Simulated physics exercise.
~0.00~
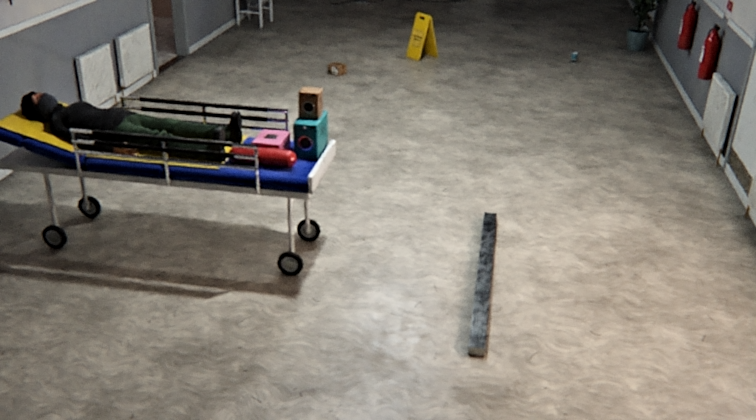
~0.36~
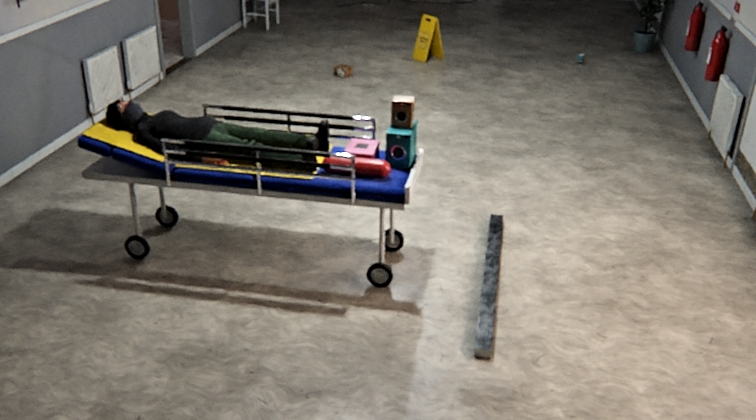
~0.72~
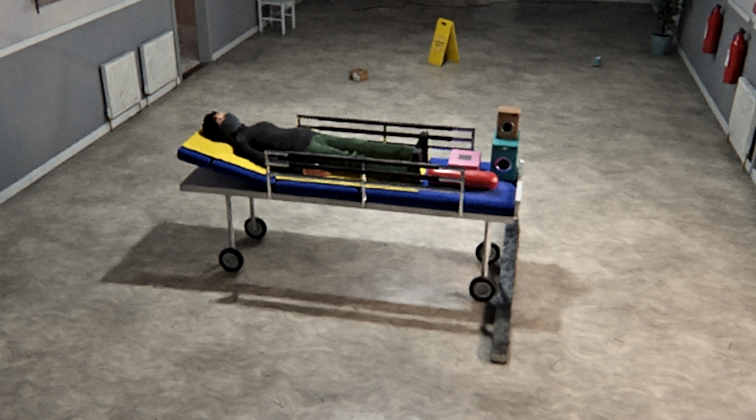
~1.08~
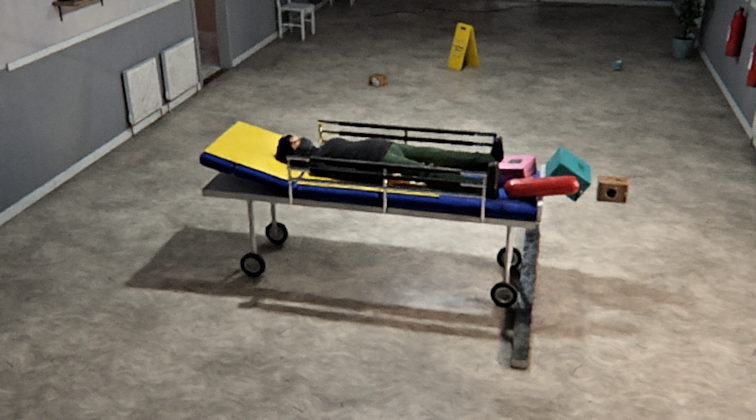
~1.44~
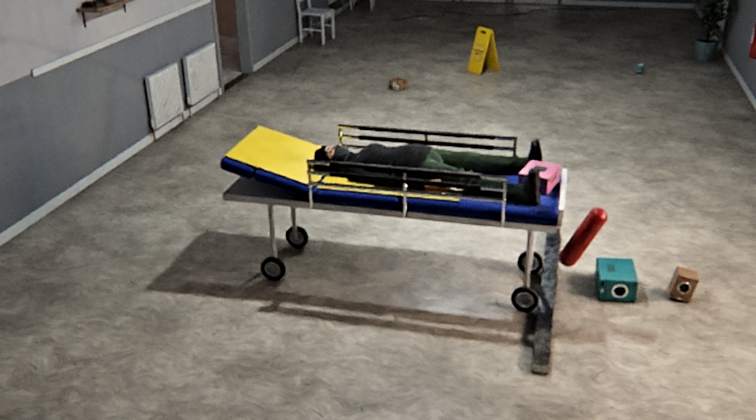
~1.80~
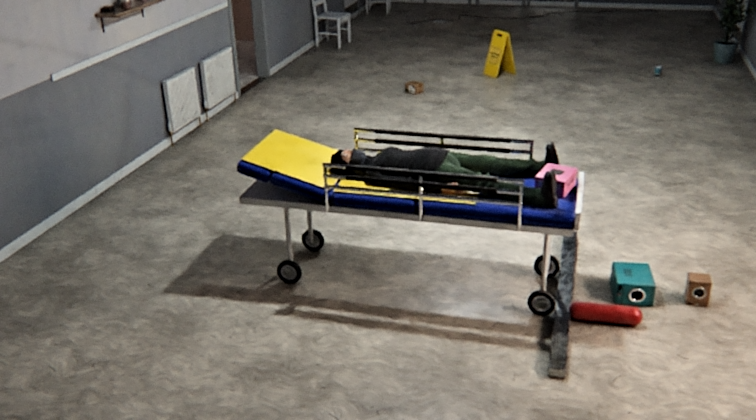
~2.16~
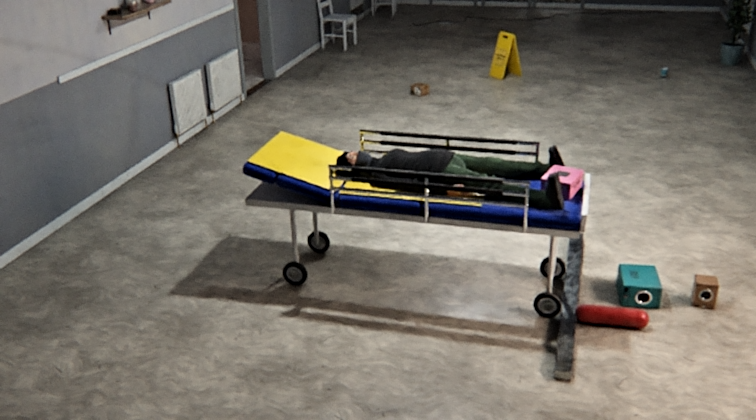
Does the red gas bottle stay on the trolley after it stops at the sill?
No, the red gas bottle tumbles off the foot end and ends up lying on the floor beside the sill.
